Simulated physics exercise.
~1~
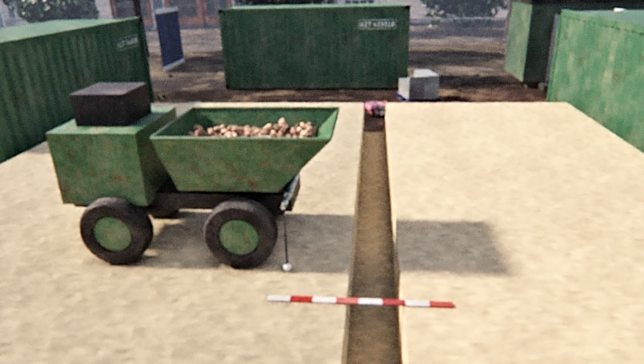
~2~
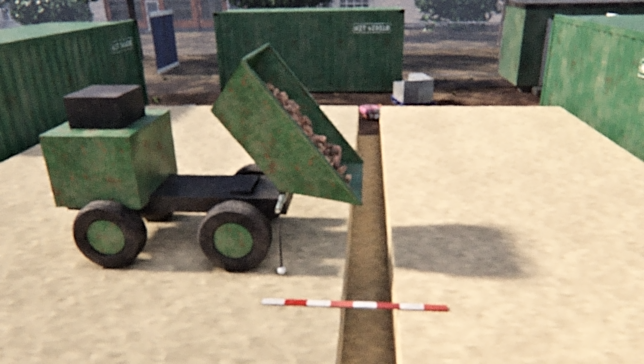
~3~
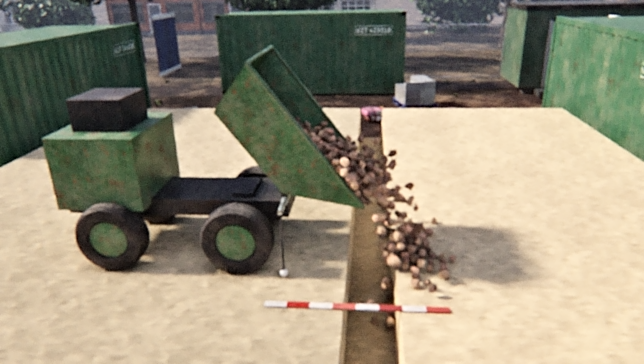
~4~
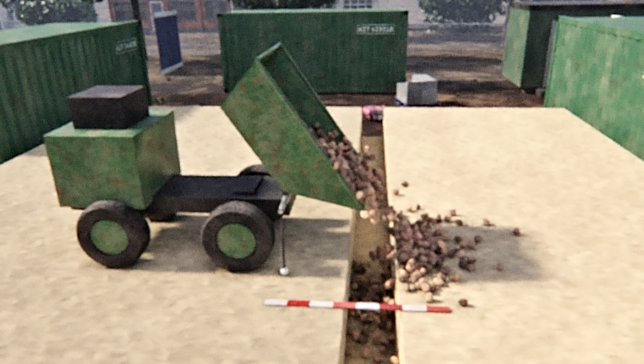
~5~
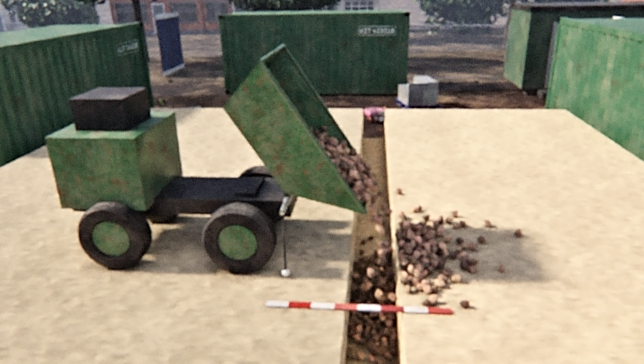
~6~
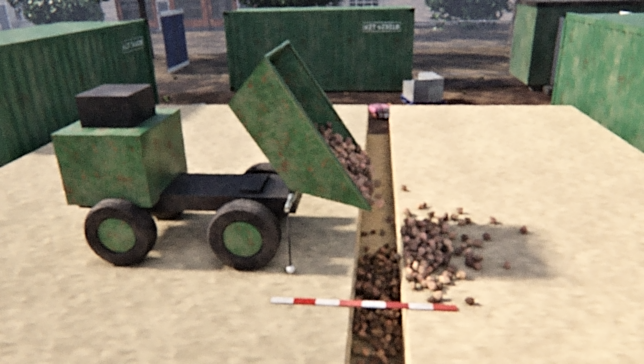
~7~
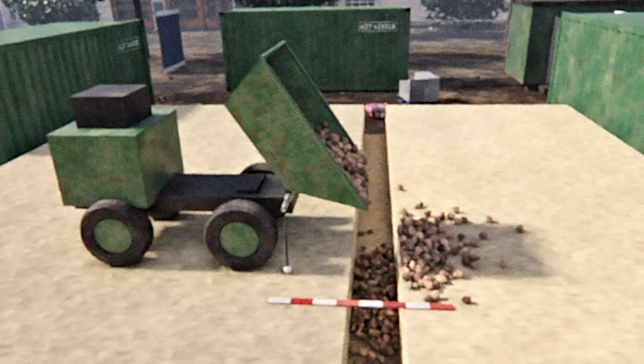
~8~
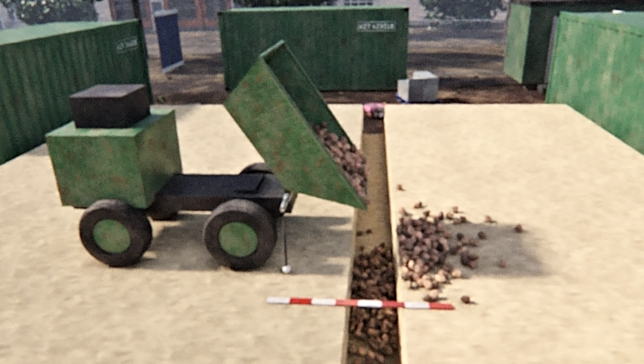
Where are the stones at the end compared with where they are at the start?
At the start the stones all lie in the level skip of the dumper. At the end they are spread further right and lower, with some still in the tipped skip, some in the trench and some on the ground beyond it.
